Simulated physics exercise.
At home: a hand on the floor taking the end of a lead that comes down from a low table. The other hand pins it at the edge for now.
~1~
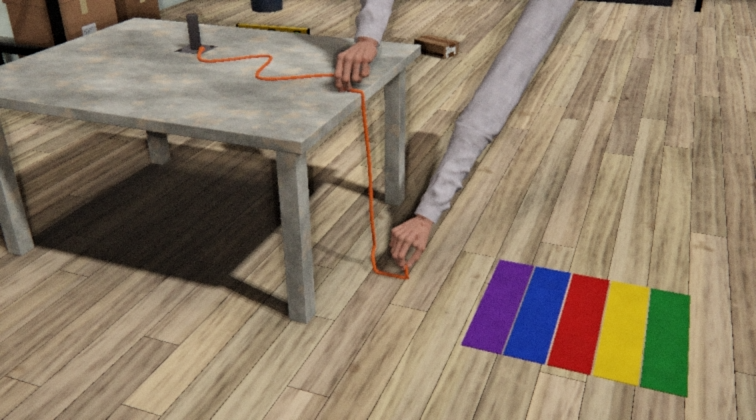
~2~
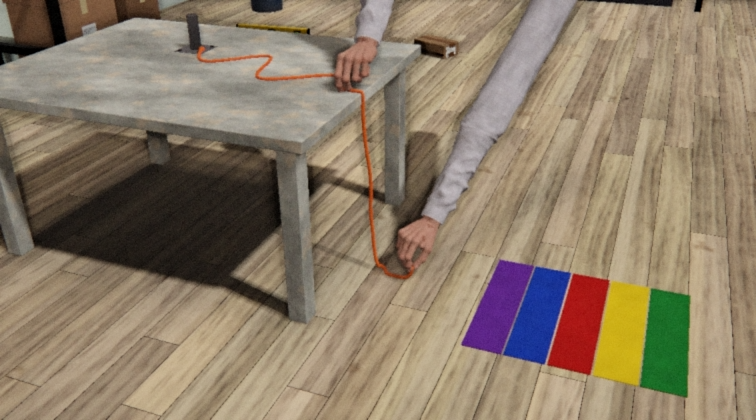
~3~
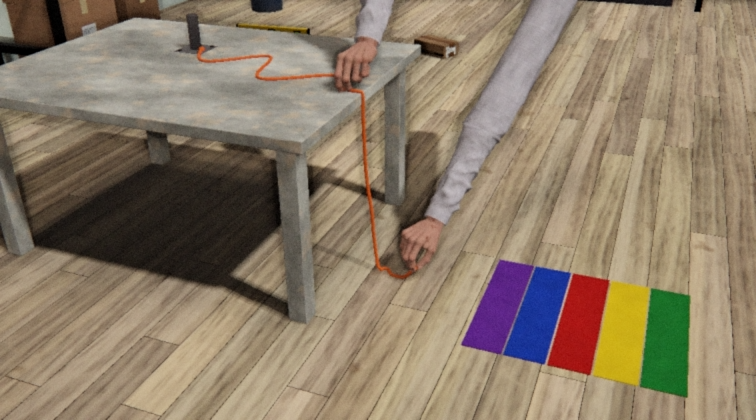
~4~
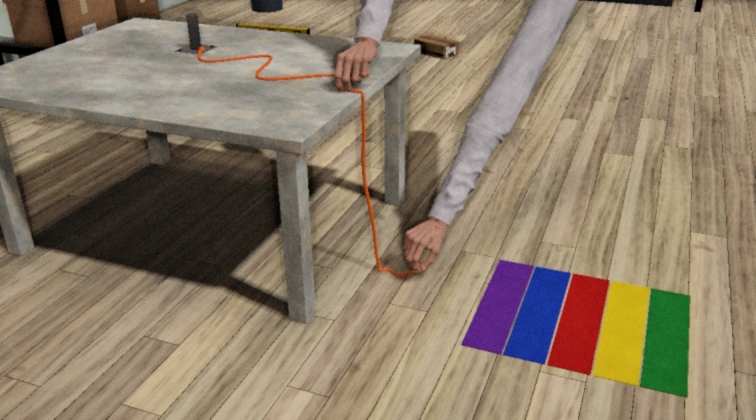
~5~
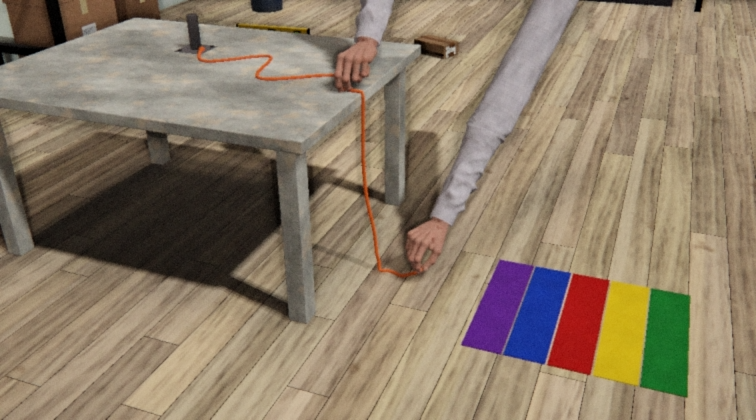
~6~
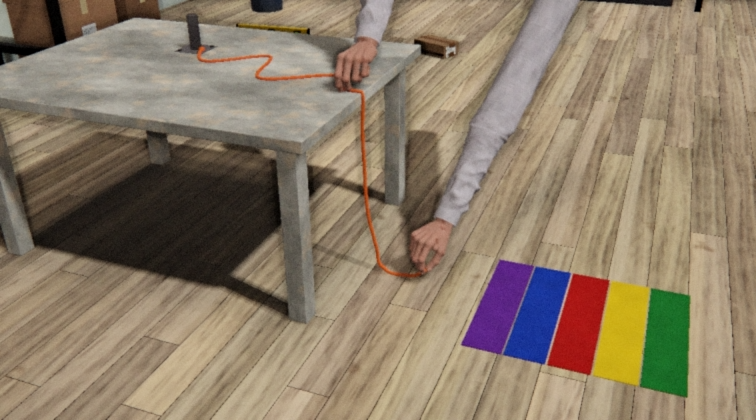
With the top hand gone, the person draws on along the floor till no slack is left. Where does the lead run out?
The end stops over the green strip.
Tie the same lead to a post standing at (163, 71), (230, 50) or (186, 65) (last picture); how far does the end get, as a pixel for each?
Near (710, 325), (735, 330) and (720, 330).
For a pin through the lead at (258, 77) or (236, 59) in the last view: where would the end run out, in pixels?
Near (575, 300) and (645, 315).
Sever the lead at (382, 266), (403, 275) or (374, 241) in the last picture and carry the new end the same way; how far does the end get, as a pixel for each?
Near (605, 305), (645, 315) and (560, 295).
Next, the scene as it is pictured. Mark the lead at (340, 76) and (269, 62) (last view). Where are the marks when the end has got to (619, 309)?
They go to (394, 133) and to (306, 66).
Early on, end near (619, 309); over yellow.
Midway, end near (660, 317); over green.
At the end of the slack, end near (684, 322); over green. It gets as far as the green strip.
